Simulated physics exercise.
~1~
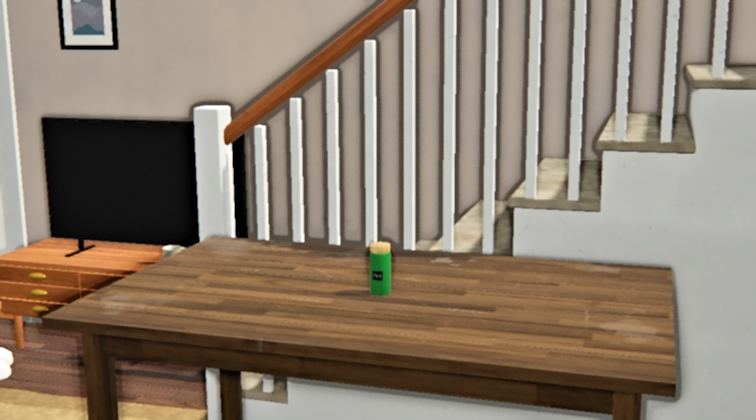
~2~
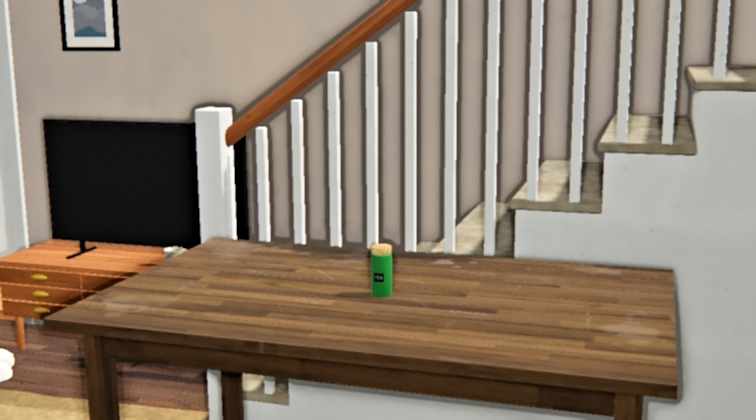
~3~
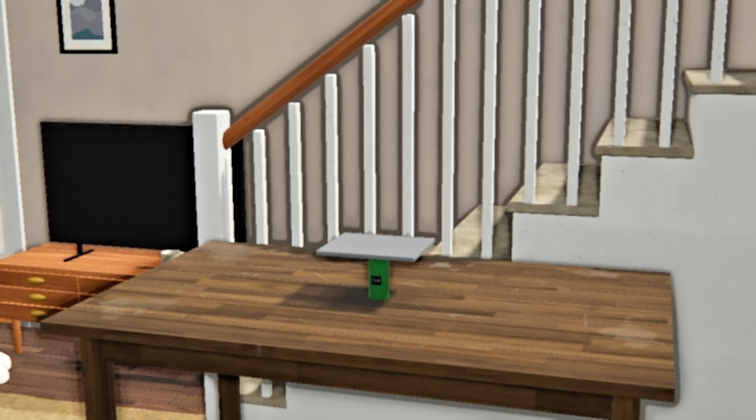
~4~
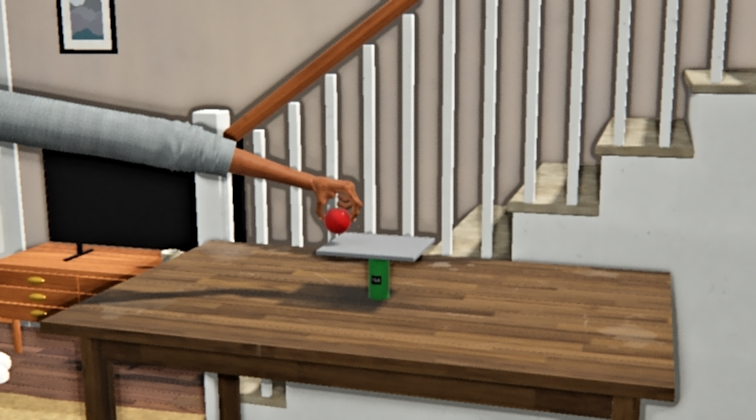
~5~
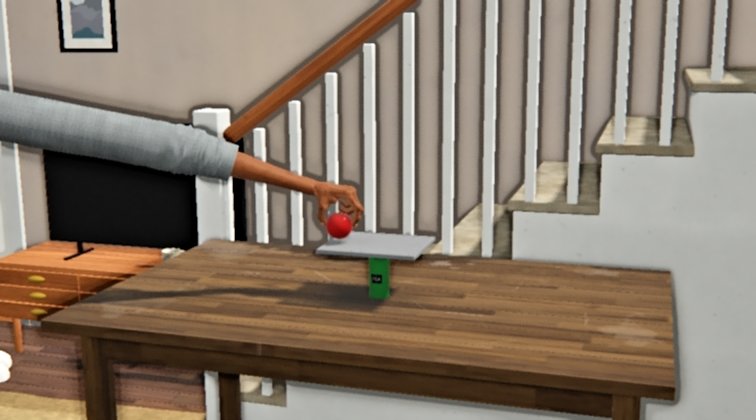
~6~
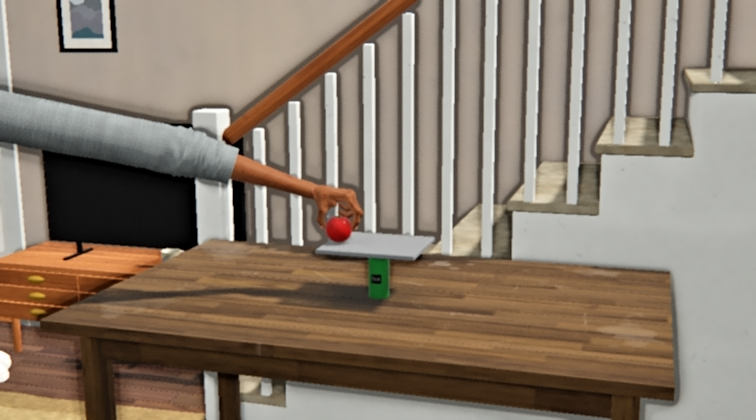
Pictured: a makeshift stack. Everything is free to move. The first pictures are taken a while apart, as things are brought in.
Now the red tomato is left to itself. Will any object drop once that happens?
Yes, it falters.
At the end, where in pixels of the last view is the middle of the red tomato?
Near (335, 282).
Then, 0.30 s past the last view, red tomato now fallen; grey lid rocked 56° from its first pose.
Then, 0.50 s past the last view, grey lid on its side.
Then, 0.70 s past the last view, grey lid now fallen; green shaker rocked 6° from its first pose.
Finally, fallen, red tomato and grey lid; green shaker still in place. Final places as the last picture's camera would see them, red tomato near (335, 282). The stack gives way.
